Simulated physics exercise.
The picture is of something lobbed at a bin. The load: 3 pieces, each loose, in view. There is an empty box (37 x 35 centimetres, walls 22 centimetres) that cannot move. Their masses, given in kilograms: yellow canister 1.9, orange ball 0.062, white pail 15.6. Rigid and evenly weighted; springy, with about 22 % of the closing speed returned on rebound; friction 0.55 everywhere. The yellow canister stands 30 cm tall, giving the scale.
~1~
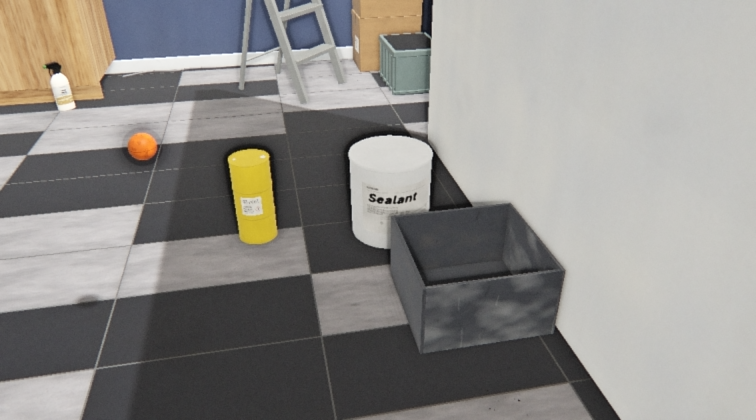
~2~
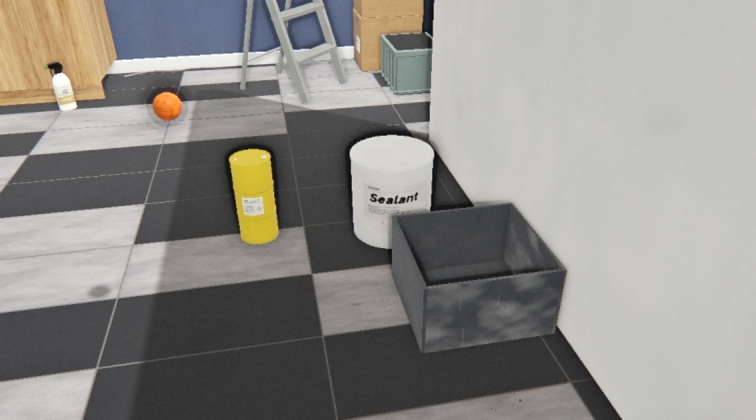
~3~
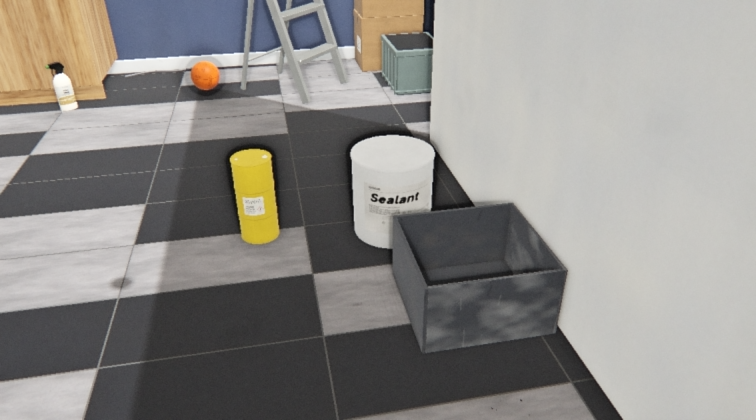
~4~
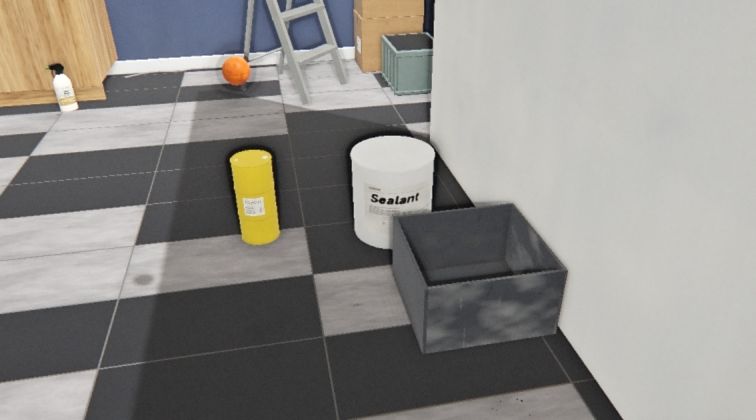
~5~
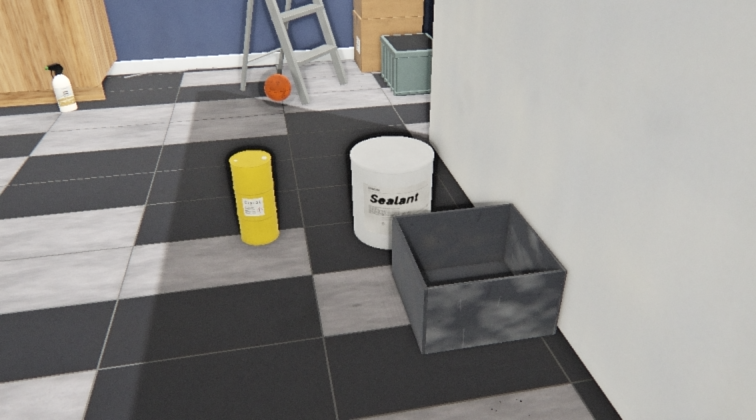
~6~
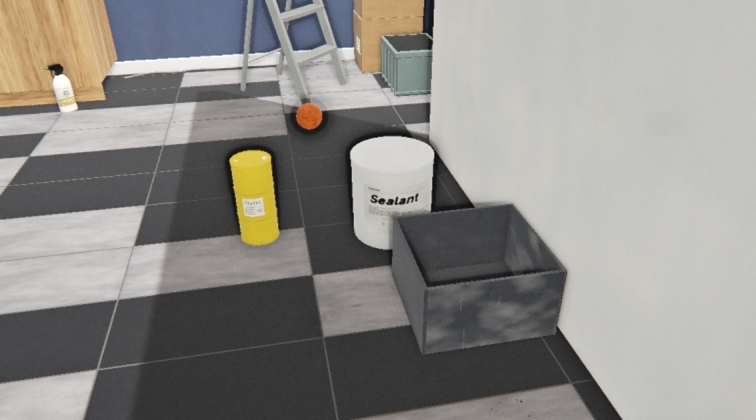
The clip shows an orange ball rising through the air from the left and curving down to the right past a stepladder, while a yellow canister, a white sealant pail and an empty grey box stay still on the checkered floor.
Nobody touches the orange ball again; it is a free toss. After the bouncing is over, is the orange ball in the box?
Its final place is somewhere other than the box.
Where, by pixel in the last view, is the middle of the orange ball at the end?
It settles at around (293, 305).
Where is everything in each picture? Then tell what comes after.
Gap 82 cm; orange ball (142, 147); yellow canister (254, 197), in the first picture.
Gap 75 cm; orange ball (168, 107); yellow canister (255, 197), in the second picture.
Gap 66 cm; orange ball (205, 76); yellow canister (256, 197), in the third picture.
Gap 59 cm; orange ball (236, 71); yellow canister (256, 198), in the fourth picture.
Gap 51 cm; orange ball (278, 88); yellow canister (255, 198), in the fifth picture.
Gap 44 cm; orange ball (309, 116); yellow canister (255, 198), in the sixth picture.
Then, 0.10 s later than the last frame, gap 33 cm; orange ball near (357, 186).
Then, 0.30 s later than the last frame, ball outside, 29 cm from the box's middle; orange ball near (374, 290).
Then, 0.70 s later than the last frame, ball outside, 45 cm from the box's middle; orange ball near (318, 303).
When it is over, ball outside, 52 cm from the box's middle; the bystanders within 10 cm of the start. End places, in pixels of the last picture, orange ball near (293, 305).
